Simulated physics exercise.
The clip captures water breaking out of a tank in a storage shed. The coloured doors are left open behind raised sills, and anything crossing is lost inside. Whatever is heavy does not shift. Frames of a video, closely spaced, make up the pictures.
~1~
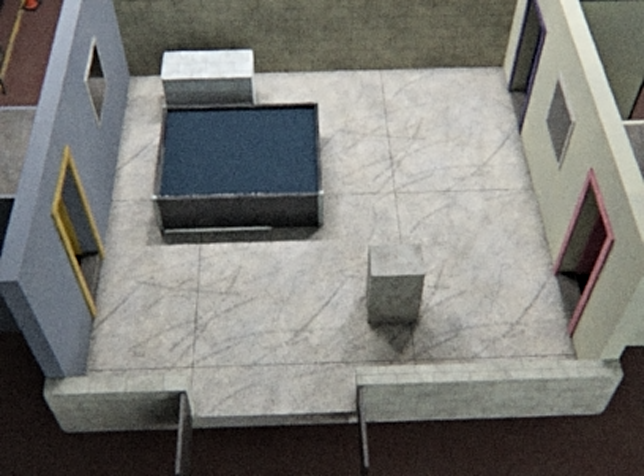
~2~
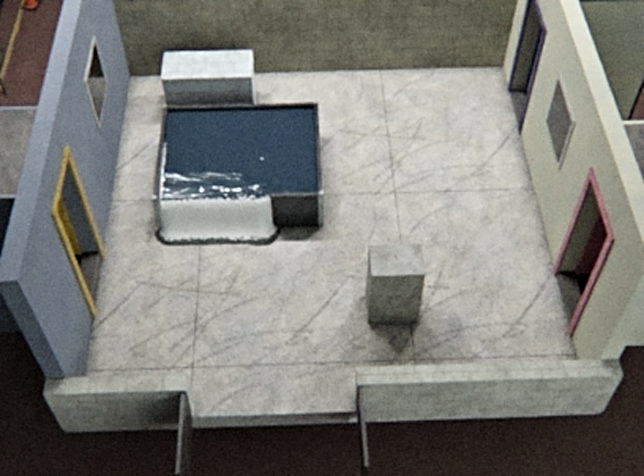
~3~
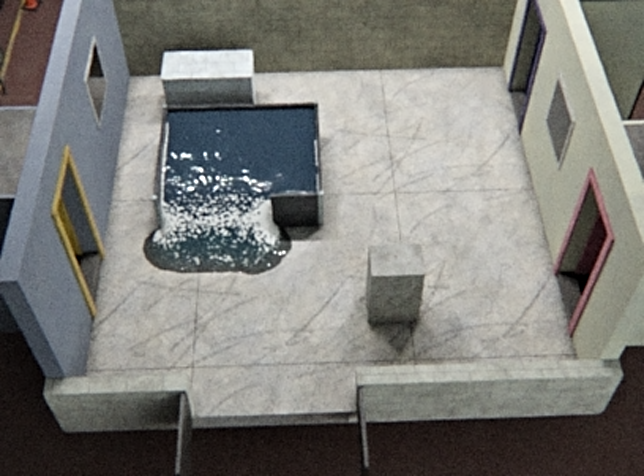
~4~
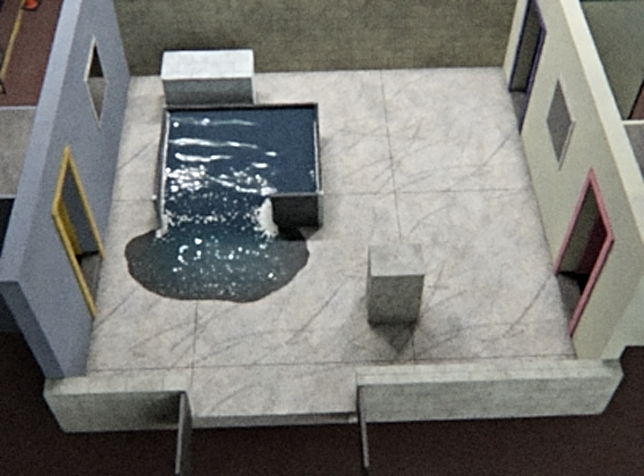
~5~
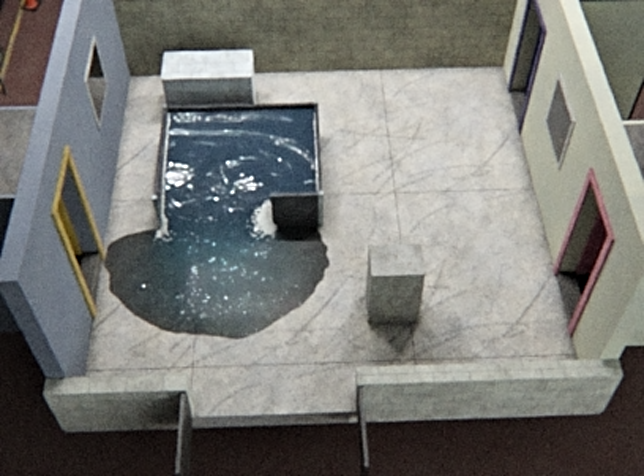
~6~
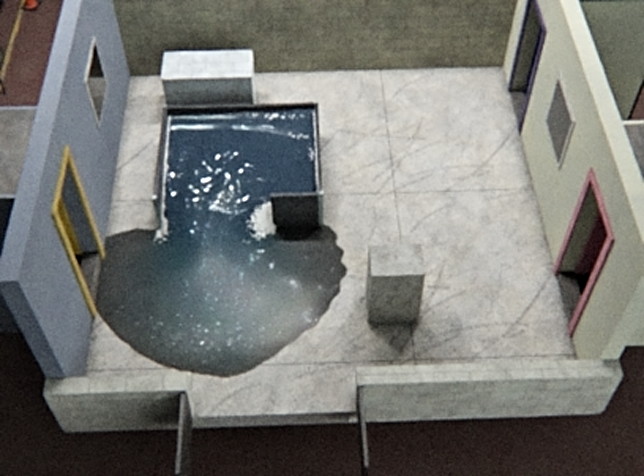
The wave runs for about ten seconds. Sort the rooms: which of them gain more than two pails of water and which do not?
The yellow door gains no more; the blue door gains no more; the pink door gains no more.
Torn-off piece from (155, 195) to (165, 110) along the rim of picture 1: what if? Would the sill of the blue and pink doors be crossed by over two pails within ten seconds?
One by one: Blue ends up above, pink ends up below.
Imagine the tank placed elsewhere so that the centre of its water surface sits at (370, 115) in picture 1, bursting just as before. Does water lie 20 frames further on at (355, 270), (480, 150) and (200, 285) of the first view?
Soaked, bone-dry, soaked.
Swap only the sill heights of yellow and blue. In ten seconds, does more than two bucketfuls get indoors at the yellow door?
If you ask me, yellow overflows.
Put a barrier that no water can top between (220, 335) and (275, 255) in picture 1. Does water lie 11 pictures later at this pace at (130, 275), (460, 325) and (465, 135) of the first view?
Soaked, untouched, untouched.
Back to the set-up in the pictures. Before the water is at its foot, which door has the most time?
Answer: The blue door.
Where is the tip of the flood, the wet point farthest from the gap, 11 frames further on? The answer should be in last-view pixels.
Roughly at (465, 391).
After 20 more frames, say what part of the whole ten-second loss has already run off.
It should be close to 55 percent by then.
A moment on, water covers 25 % of the floor; the yellow door wet at the sill, nothing in, the blue door not reached, the pink door not reached.
Next, water covers 30 % of the floor; the yellow door wet at the sill, nothing in, the blue door not reached, the pink door not reached.
Then, water covers 35 % of the floor; the yellow door under two buckets in, the blue door not reached, the pink door not reached.
Later, water covers 50 % of the floor; the yellow door under two buckets in, the blue door not reached, the pink door wet at the sill, nothing in.
In the end, water covers 90 % of the floor; the yellow door under two buckets in, the blue door wet at the sill, nothing in, the pink door under two buckets in.
